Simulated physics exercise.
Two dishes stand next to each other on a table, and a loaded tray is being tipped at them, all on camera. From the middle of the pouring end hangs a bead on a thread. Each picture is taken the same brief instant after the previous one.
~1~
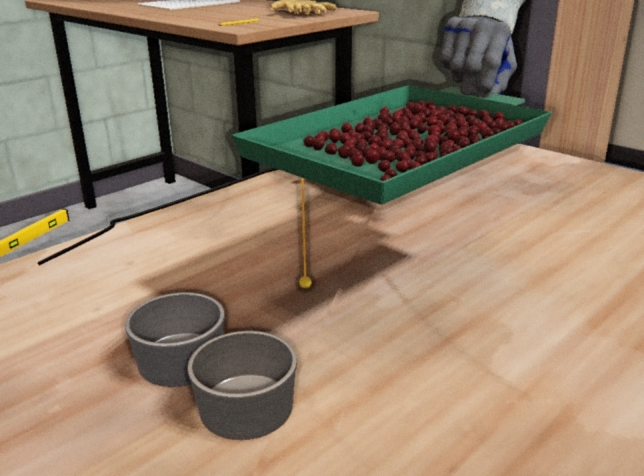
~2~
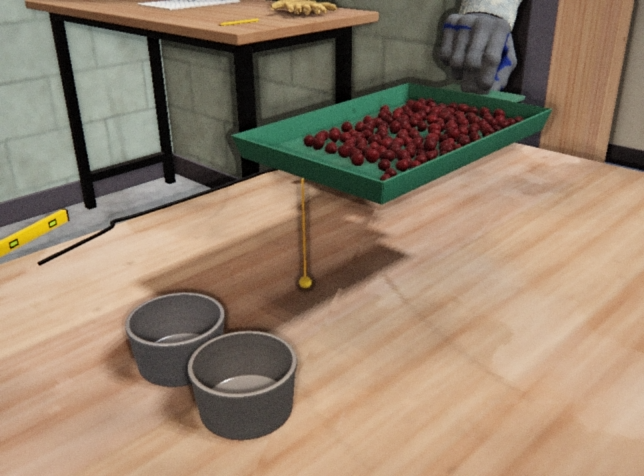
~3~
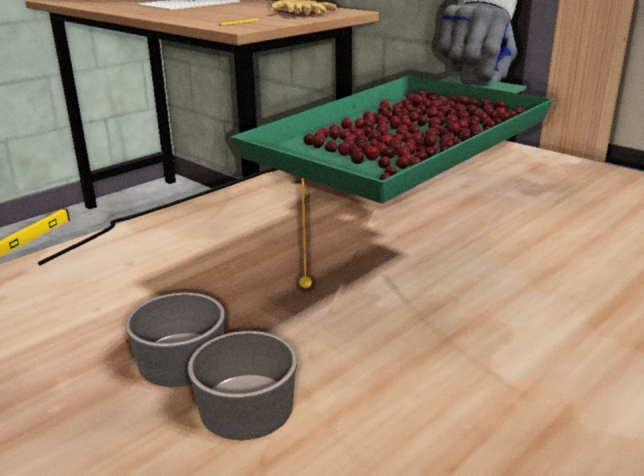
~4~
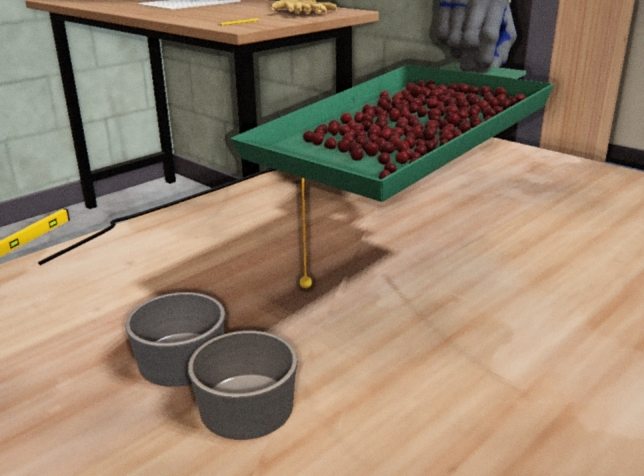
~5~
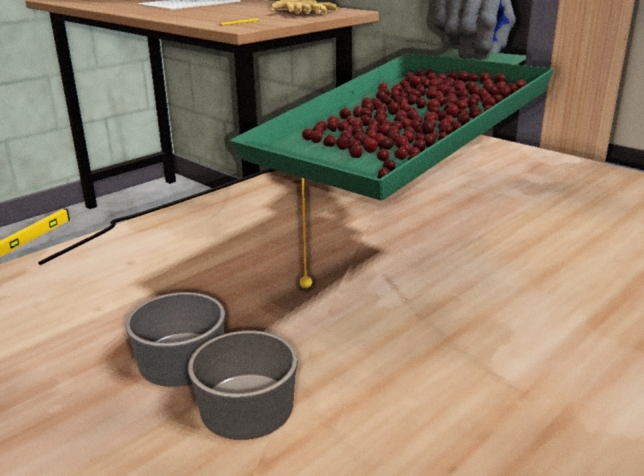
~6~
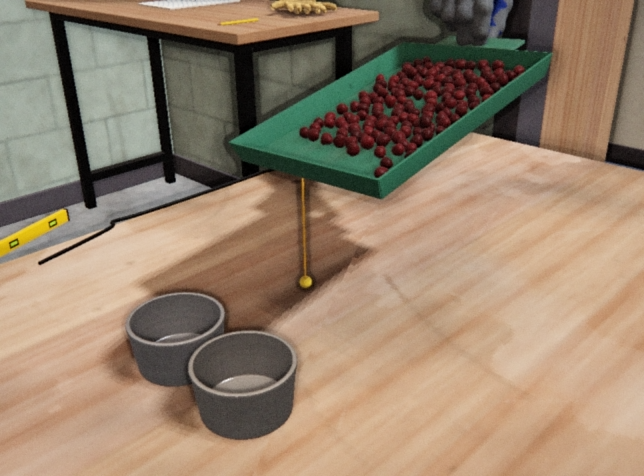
At first, a gloved hand holds the far end of a green tray of dark red dried cherries, with a yellow bead hanging on a thread above a wooden table near two grey dishes. Then the hand gradually raises that end, and the tray slants more steeply while the dishes stay still.
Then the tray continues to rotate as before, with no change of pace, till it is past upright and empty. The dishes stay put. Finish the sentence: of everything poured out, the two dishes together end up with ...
They end up with a minority of it.
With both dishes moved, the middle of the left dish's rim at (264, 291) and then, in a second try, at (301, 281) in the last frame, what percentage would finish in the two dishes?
In the first position around 30 percent, in the second around 0 percent.
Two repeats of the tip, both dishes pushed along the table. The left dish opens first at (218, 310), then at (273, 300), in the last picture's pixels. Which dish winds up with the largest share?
The first try: The left-side dish. The second: The left-side dish.
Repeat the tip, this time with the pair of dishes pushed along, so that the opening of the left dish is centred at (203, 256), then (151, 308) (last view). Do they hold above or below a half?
First try: A minority; second try: A minority.
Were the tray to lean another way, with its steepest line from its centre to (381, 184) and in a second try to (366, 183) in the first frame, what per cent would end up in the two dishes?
You'd get 0 per cent the first time and 0 per cent the second time.
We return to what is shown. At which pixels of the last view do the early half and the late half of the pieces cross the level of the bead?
I'd put it at roughly (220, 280), and after that at roughly (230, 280).
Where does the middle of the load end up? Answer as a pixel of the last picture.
Once it all stops, the middle lies near (228, 328).
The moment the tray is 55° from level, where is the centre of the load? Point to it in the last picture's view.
Near (302, 116).
Soon after the last picture, tray tipped steeply; nearly all on the tray; a stray few in the air.
A little later, tray tipped right over; about a quarter on the tray; a small part in the right dish; a small part in the left dish; about half outside both; about a quarter in the air.
Later still, tray tipped past a quarter turn; a small part in the right dish; a small part in the left dish; most outside both.
At rest, tray tipped past a quarter turn; a small part in the right dish; a small part in the left dish; most outside both.
